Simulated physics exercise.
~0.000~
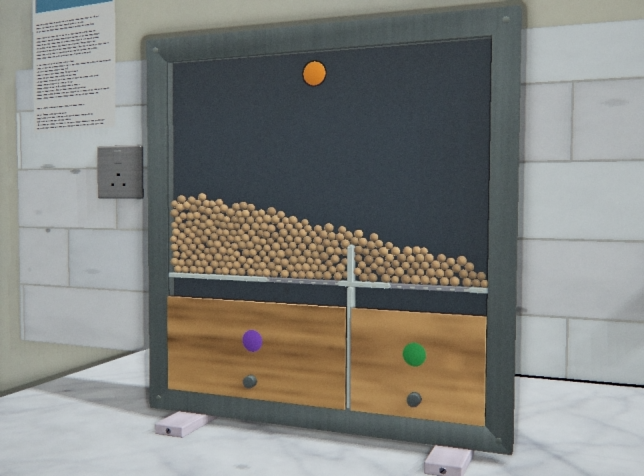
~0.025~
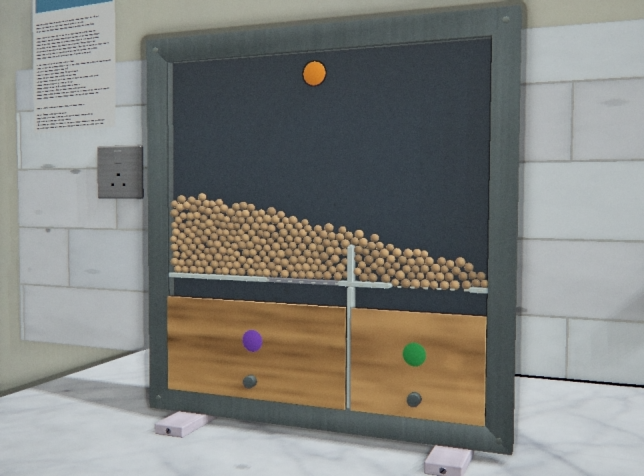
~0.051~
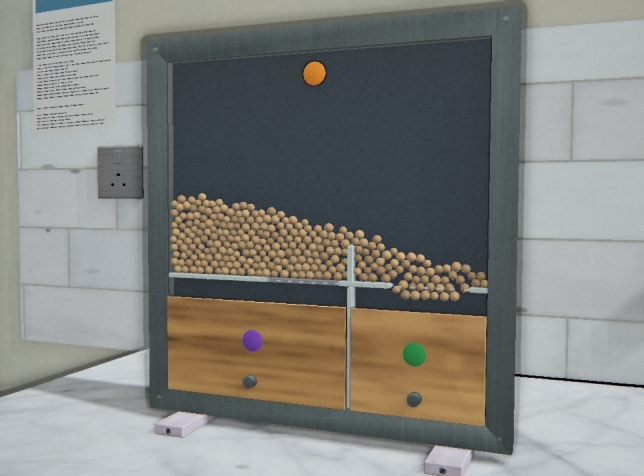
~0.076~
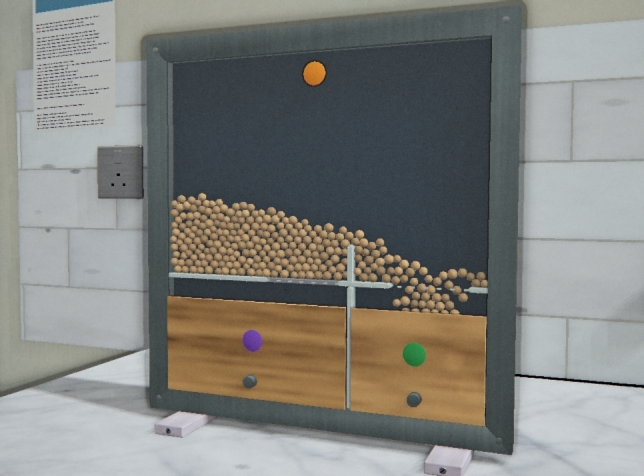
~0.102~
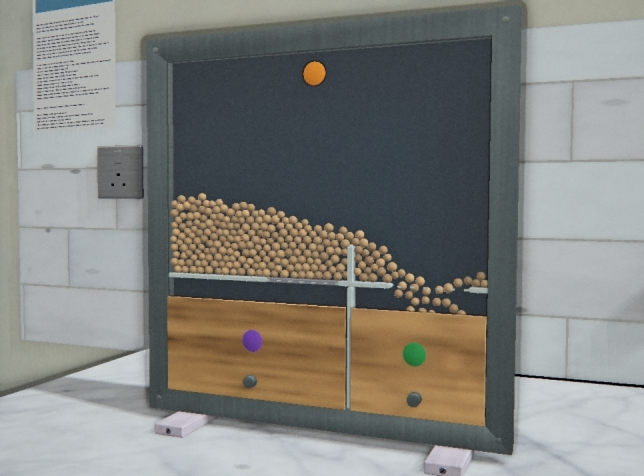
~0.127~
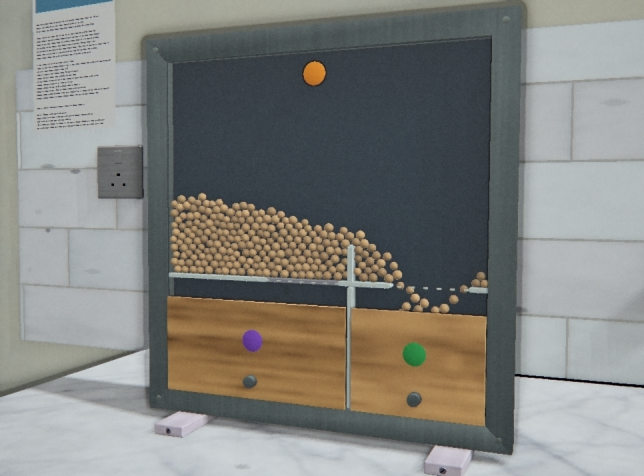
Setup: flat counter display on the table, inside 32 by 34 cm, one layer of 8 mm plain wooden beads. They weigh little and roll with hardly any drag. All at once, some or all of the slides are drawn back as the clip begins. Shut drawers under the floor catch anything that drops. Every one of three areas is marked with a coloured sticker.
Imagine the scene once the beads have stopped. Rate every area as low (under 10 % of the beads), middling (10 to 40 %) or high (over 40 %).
Orange store: High; purple drawer: Low; green drawer: Middling.
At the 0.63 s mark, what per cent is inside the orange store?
Roughly 80 per cent.
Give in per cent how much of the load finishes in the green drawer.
Estimated share there: Roughly 20 per cent.
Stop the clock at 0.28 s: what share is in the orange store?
The share there is around 85 %.
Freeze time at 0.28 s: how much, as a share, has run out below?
Around 15 percent.
After 0.28 s, 15 % are out; orange 85 %, green 15 %.
After 0.63 s, 20 % are out; orange 80 %, green 20 %.
After 1.33 s, 20 % are out; orange 80 %, green 20 %.
Settled by 1.5 s, 20 % are out; orange 80 %, purple 0 %, green 20 %.
